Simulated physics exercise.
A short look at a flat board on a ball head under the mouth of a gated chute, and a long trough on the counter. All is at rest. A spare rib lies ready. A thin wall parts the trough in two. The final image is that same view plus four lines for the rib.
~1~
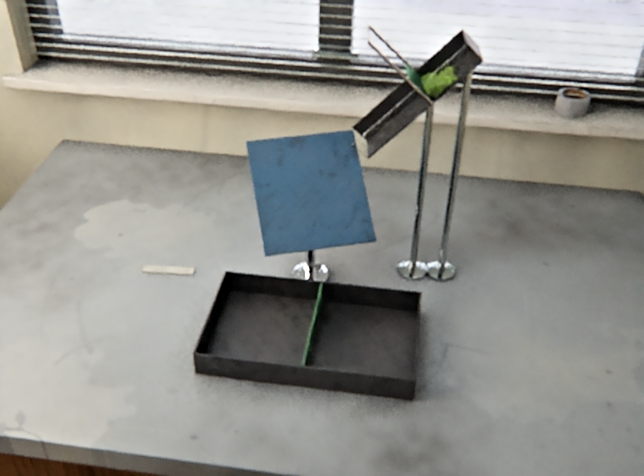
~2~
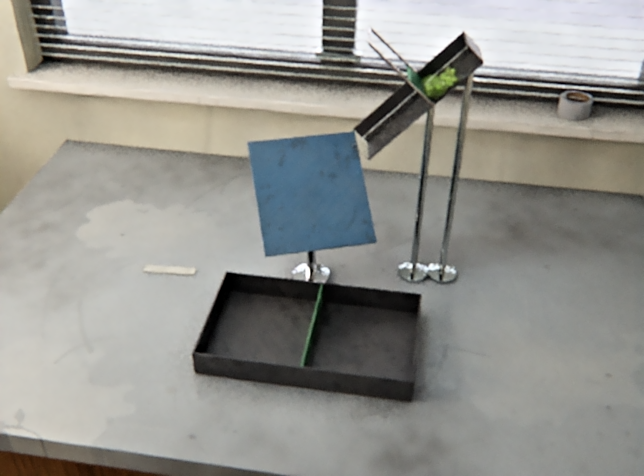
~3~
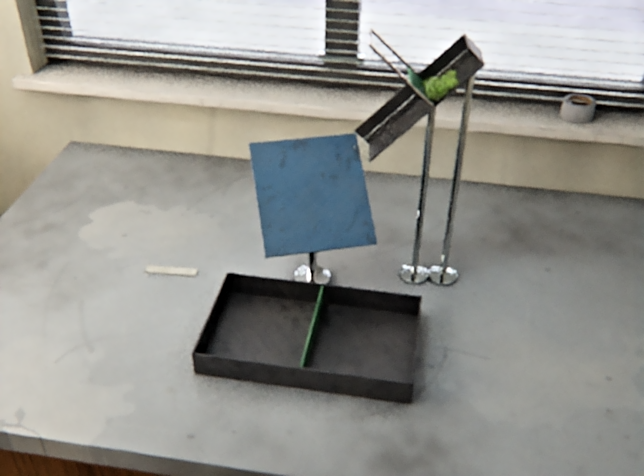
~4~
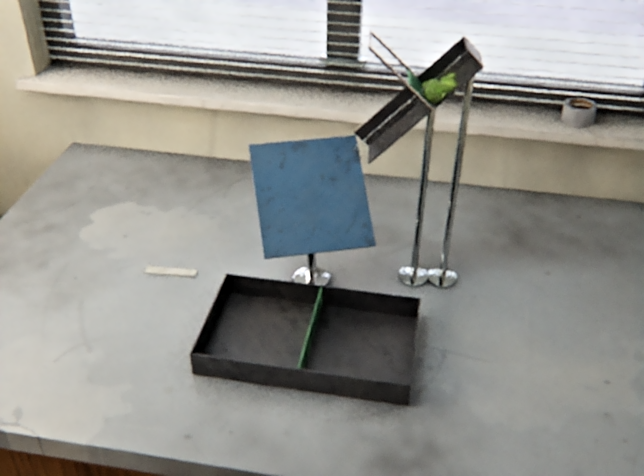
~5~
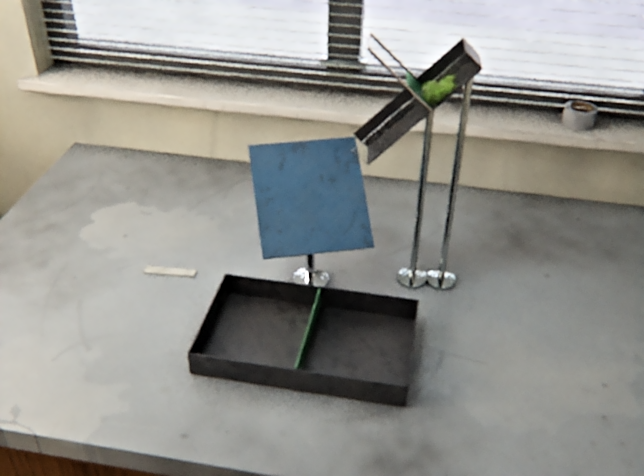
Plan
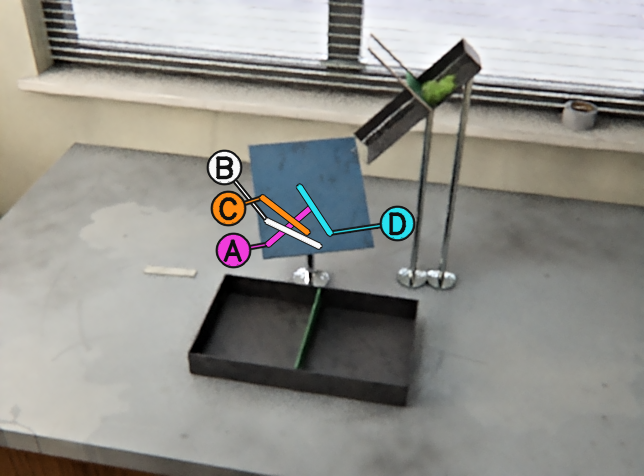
Nothing moved apart from a slight drift of the view: a tilted chute held a green clump behind its gate, near a slanted blue board and a dark trough split by a thin green wall.
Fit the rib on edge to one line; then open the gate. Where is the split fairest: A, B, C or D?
Choose A.
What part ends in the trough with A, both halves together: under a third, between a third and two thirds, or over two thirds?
It is over two thirds.
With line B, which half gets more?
The right half.
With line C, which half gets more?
More lands on the right.
On the marked copy, line A from (310, 208) to (268, 244); line B from (267, 221) to (318, 246); line C from (262, 197) to (307, 232); line D from (299, 187) to (330, 233).
For line A, of what is caught, about two thirds in the left half, about a third in the right.
For line B, of what is caught, a small part in the left half, nearly all in the right.
For line C, of what is caught, a small part in the left half, most in the right.
For line D, of what is caught, a stray few in the left half, nearly all in the right.
